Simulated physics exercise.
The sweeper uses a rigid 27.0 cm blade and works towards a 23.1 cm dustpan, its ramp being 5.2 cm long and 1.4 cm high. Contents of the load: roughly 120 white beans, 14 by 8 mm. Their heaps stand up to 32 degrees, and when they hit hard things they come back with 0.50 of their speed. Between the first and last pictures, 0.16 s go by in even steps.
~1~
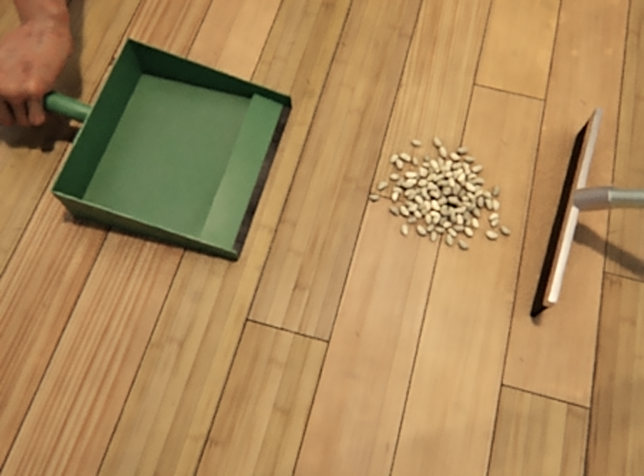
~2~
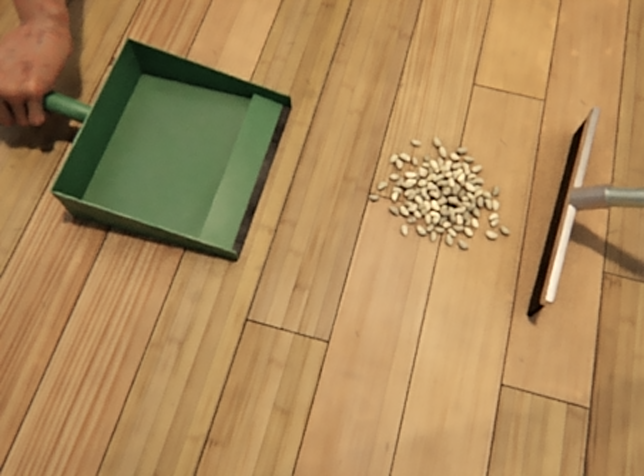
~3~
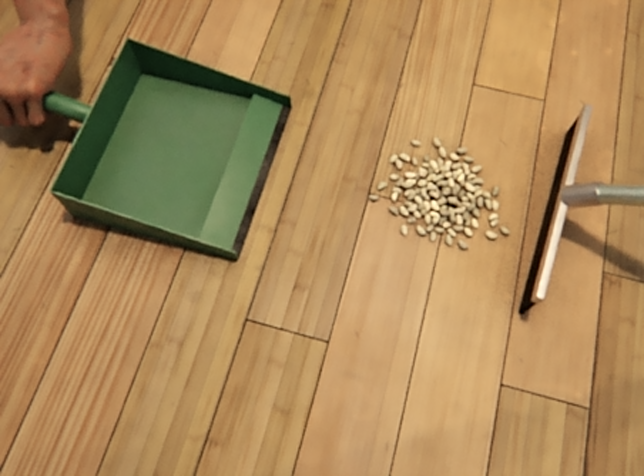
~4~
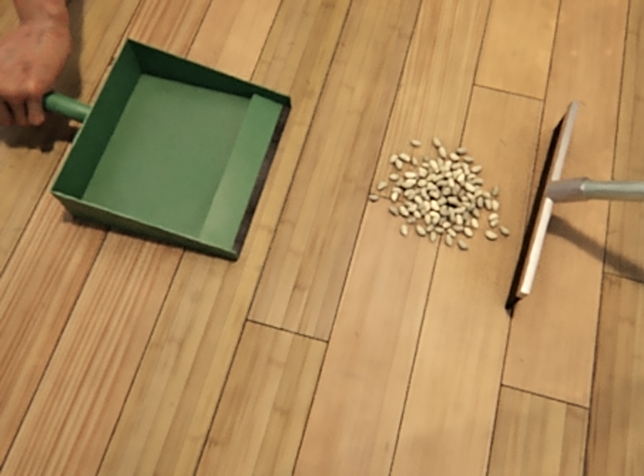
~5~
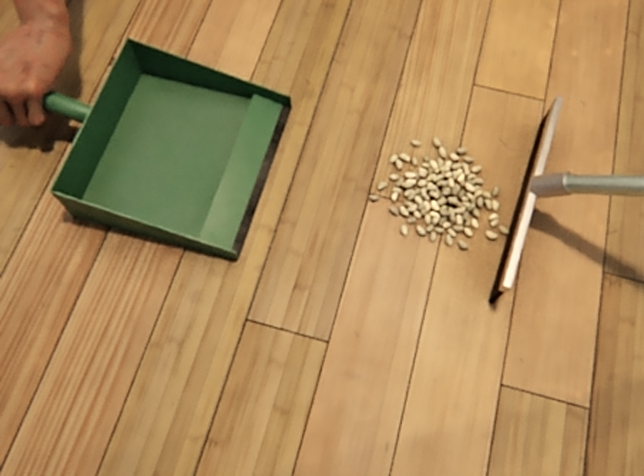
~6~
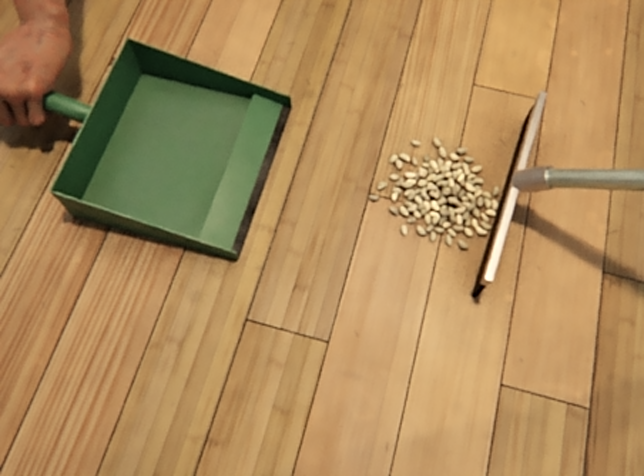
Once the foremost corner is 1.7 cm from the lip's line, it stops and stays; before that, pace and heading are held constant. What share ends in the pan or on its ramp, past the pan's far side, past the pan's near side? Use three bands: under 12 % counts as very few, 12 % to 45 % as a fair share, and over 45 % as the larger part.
In the pan or on its ramp: A fair share; past the pan's far side: A fair share; past the pan's near side: Very few.
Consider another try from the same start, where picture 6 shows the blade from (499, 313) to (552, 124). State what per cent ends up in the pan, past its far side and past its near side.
Split: Pan = 5, far = 5, near = 5.
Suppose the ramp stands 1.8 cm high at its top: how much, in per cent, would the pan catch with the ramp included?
I'd guess close to 30 per cent.
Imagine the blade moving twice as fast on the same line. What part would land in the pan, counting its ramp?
I'd guess it lands at about 55 per cent.
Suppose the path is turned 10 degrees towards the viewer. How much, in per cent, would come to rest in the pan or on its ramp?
30 per cent.
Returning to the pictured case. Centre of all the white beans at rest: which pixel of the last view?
At about (279, 135).
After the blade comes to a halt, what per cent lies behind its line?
0 %.
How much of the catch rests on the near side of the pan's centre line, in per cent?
Something like 20 in a hundred.
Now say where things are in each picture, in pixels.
Blade from (549, 302) to (595, 116), moved 0.0 cm, 0 of the pieces shifted so far; middle of the pieces at (444, 196); pan at (173, 156), in the first frame.
Blade from (546, 301) to (592, 115), moved 0.3 cm, 0 of the pieces shifted so far; middle of the pieces at (443, 196), in the second frame.
Blade from (537, 298) to (585, 113), moved 1.3 cm, 0 of the pieces shifted so far; middle of the pieces at (443, 196), in the third frame.
Blade from (522, 293) to (572, 109), moved 3.0 cm, 0 of the pieces shifted so far; middle of the pieces at (443, 196), in the fourth frame.
Blade from (505, 287) to (556, 104), moved 5.0 cm, 0 of the pieces shifted so far; middle of the pieces at (443, 196), in the fifth frame.
Blade from (486, 281) to (540, 99), moved 7.1 cm, 4 of the pieces shifted so far; middle of the pieces at (443, 196); pan at (173, 156), in the sixth frame.
Then, 0.21 s after the last picture, middle of the blade 16 cm from the lip; 0 % over the lip, far side 10 %, near side 0 %.
Then, 0.34 s after the last picture, middle of the blade 8 cm from the lip; 0 % over the lip, far side 15 %, near side 0 %.
Then, 0.61 s after the last picture, middle of the blade 3 cm from the lip; 35 % over the lip, far side 20 %, near side 0 %.
In the end, pan 35 %, far side 20 %, near side 0 %, in front of the lip or behind the blade 45 %.
